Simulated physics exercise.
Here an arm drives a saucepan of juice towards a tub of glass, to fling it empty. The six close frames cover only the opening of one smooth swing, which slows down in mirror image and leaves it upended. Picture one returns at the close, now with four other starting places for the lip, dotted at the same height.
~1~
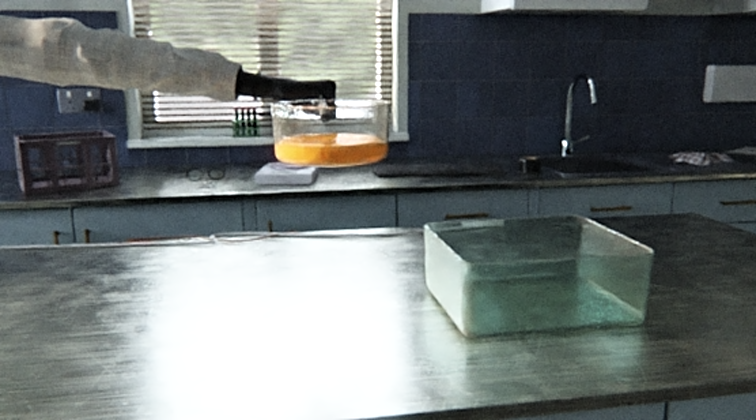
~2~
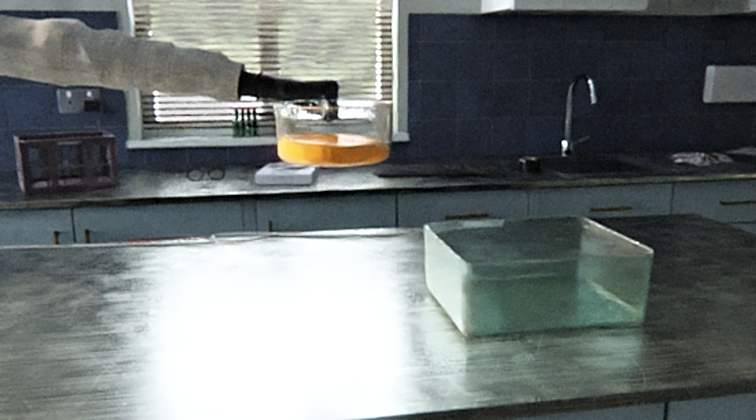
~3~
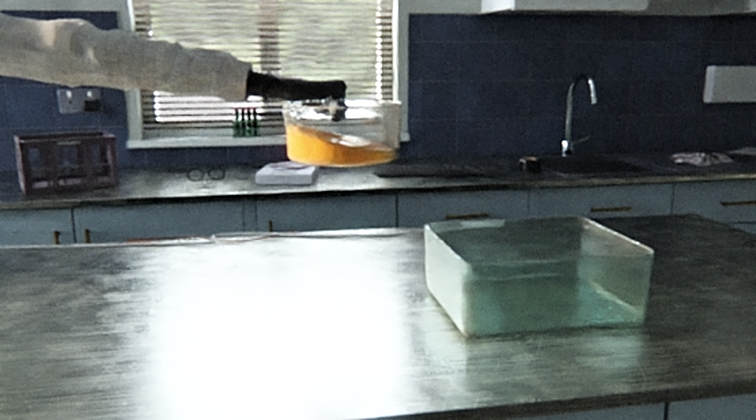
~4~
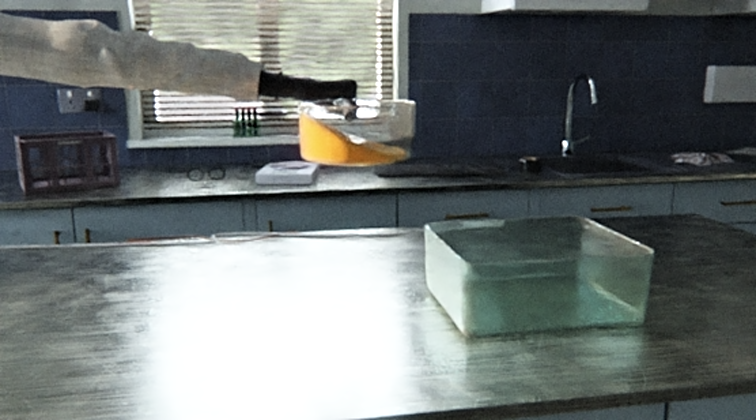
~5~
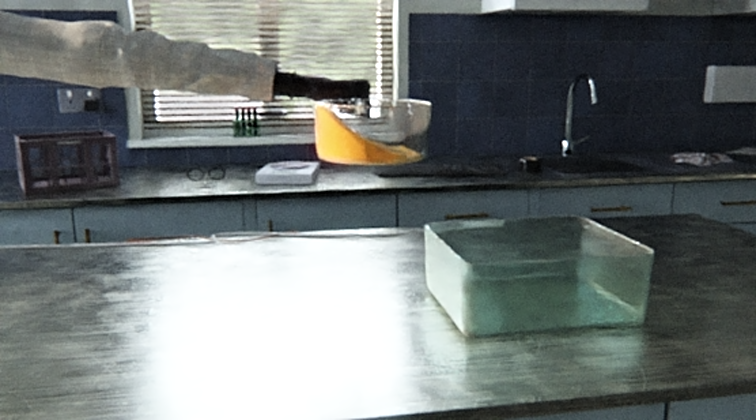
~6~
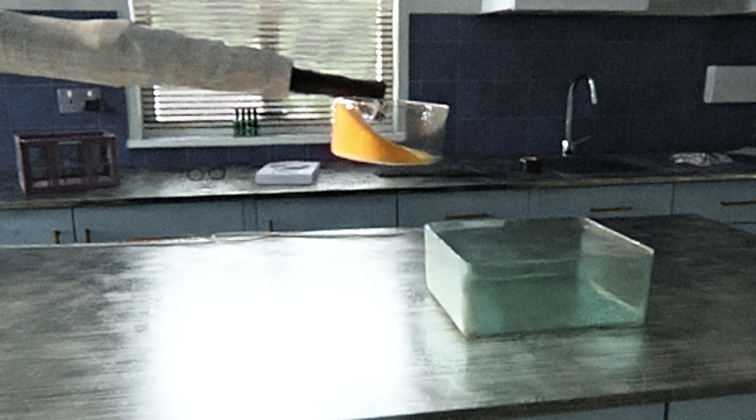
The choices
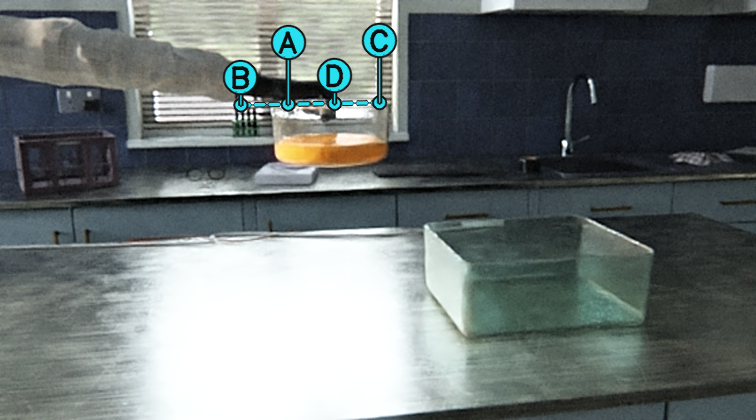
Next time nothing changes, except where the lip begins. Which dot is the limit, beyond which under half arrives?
That is place D.
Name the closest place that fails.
It is A.
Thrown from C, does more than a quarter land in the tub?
Yes.
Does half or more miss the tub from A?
Yes, that goes wrong.
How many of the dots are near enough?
Two of them.
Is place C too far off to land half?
No, not at all.
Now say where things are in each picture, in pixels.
The first picture shows upright, lip at (386, 102); tub from (462, 337) to (643, 322); nothing has left yet.
The second picture shows upright, lip at (389, 102); nothing has left yet.
The third picture shows upright, lip at (398, 102); nothing has left yet.
The fourth picture shows upright, lip at (411, 102); nothing has left yet.
The fifth picture shows upright, lip at (427, 102); nothing has left yet.
The sixth picture shows tipped about 5°, lip at (444, 106); nothing has left yet.
In cyan, A at (288, 104); B at (240, 105); C at (379, 102); D at (334, 103).
For place A, about 37 % lands in the tub, 57 % falls short and 6 % goes beside or beyond.
For place B, about 22 % lands in the tub, 76 % falls short.
For place C, about 81 % lands in the tub, 4 % falls short and 15 % goes beside or beyond.
For place D, about 62 % lands in the tub, 30 % falls short and 8 % goes beside or beyond.
